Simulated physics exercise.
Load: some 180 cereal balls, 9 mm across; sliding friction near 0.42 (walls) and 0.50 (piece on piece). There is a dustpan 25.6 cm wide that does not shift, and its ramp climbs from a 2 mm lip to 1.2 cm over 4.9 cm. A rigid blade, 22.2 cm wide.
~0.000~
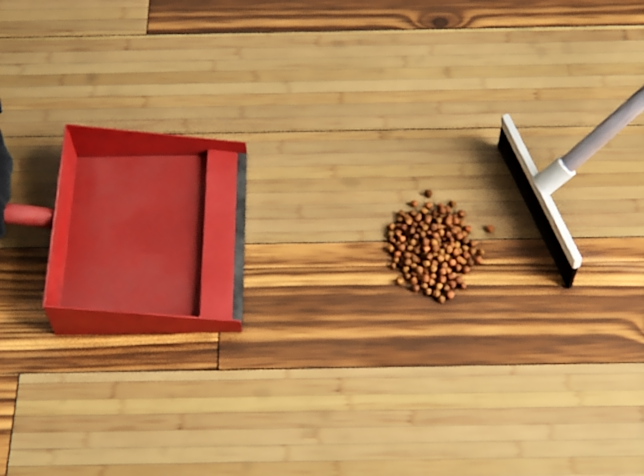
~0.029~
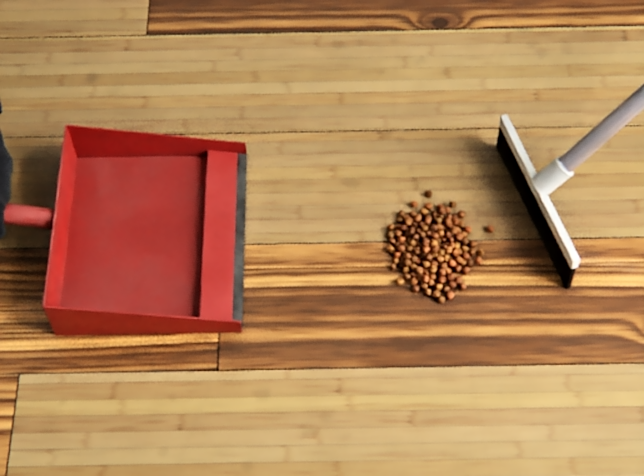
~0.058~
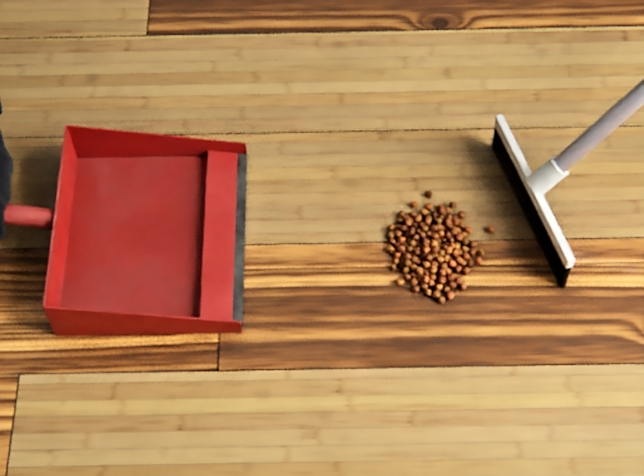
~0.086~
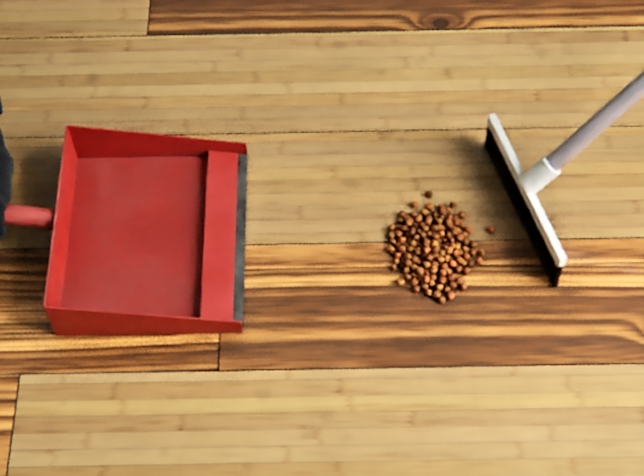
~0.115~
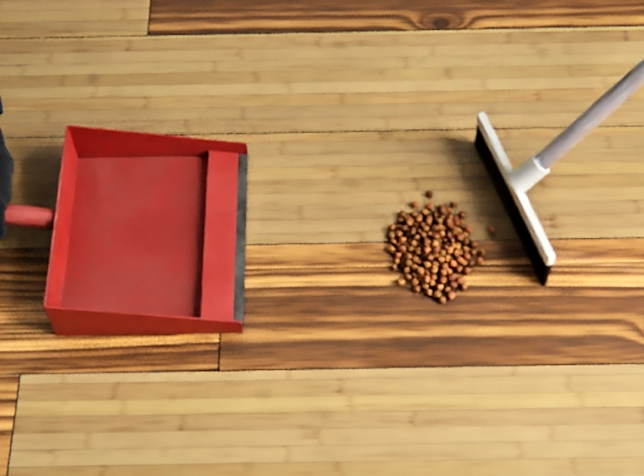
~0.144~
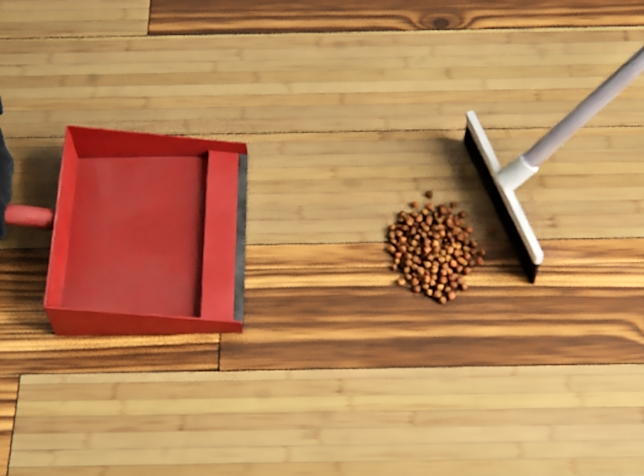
On a floor of light and dark wood planks, a red dustpan sits at the left, a heap of small brown balls lies near the middle, and a long-handled blade stands at the right. The blade slides a short way left toward the heap, gradually picking up speed, while the balls and dustpan stay still.
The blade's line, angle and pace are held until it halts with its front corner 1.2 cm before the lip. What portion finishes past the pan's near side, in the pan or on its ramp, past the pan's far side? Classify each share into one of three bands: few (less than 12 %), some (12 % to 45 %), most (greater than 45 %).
Classification: Near side - few, pan - few, far side - few.
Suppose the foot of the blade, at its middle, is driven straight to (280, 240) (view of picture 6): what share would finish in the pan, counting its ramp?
That would come to near 5 percent.
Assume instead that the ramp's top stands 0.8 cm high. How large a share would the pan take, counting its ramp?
I'd put it near 0 per cent, ramp counted.
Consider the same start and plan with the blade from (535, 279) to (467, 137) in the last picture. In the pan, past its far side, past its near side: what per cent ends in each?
You'd see pan at 20, far at 0 and near at 30.
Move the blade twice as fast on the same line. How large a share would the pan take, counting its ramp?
I'd put it at roughly 10 per cent.
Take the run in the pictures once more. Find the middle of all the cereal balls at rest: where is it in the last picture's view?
Once everything settles, the centre is around (297, 265).
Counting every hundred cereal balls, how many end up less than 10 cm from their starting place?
Around 40 in a hundred.
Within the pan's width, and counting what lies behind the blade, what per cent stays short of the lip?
That comes to near 100 percent.
After 0.42 s, middle of the blade 18 cm from the lip; 0 % over the lip, far side 0 %, near side 0 %.
After 0.61 s, middle of the blade 9 cm from the lip; 0 % over the lip, far side 0 %, near side 0 %.
Then, at 0.91 s, middle of the blade 5 cm from the lip; 0 % over the lip, far side 0 %, near side 0 %.
In the end, at 1.2 s, near side 0 %, pan 0 %, far side 0 %, in front of the lip or behind the blade 100 %.
